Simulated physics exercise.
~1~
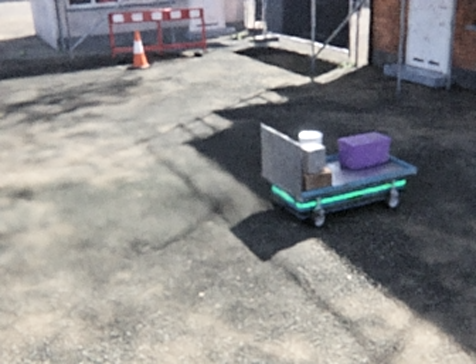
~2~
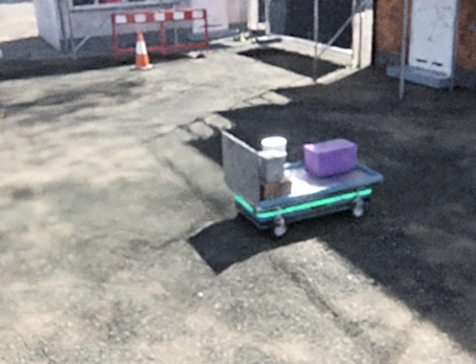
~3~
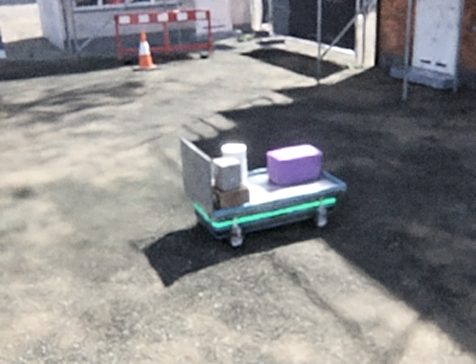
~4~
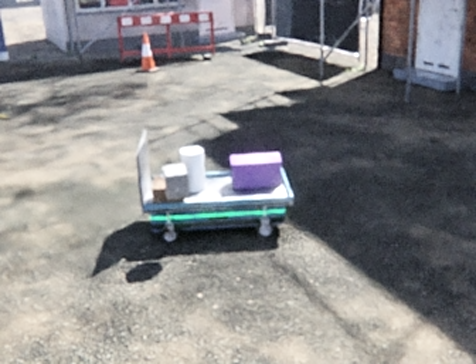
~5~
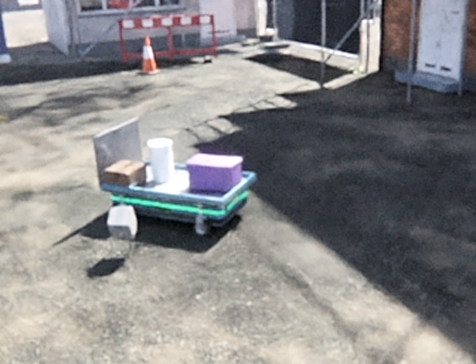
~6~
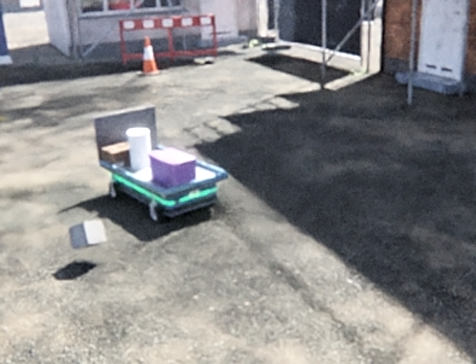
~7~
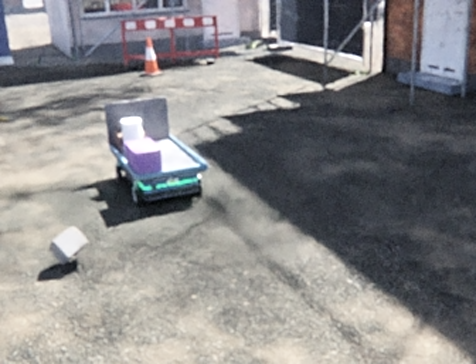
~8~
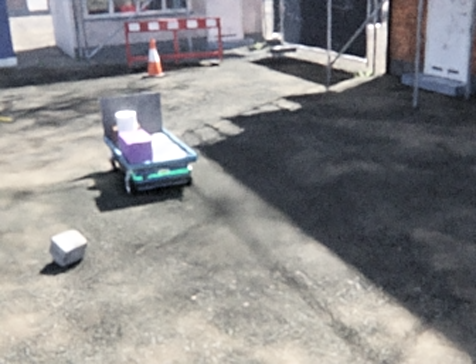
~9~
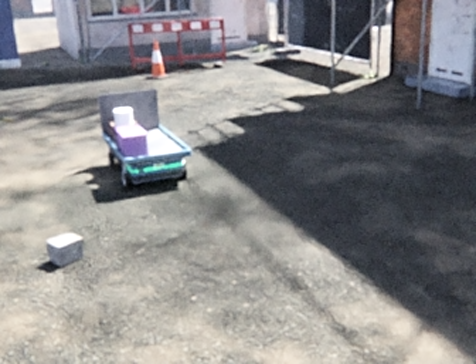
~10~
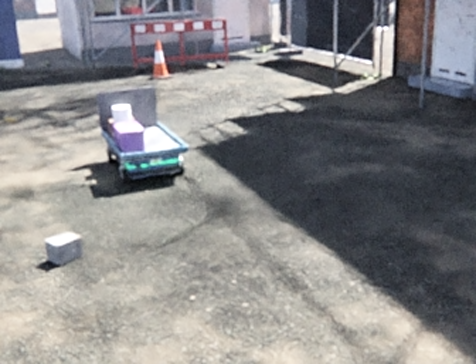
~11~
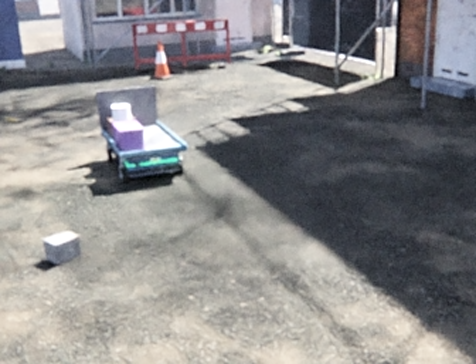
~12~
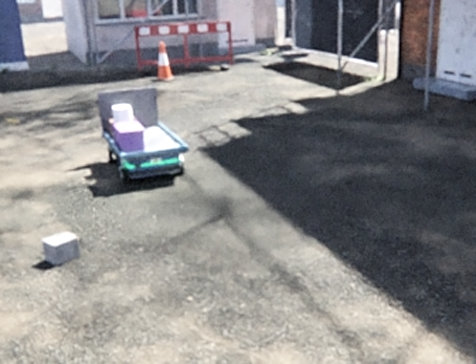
Sunlit yard with flat cart rolling left and turning away, grey box dropping off, purple tote and white canister staying aboard as it stops.
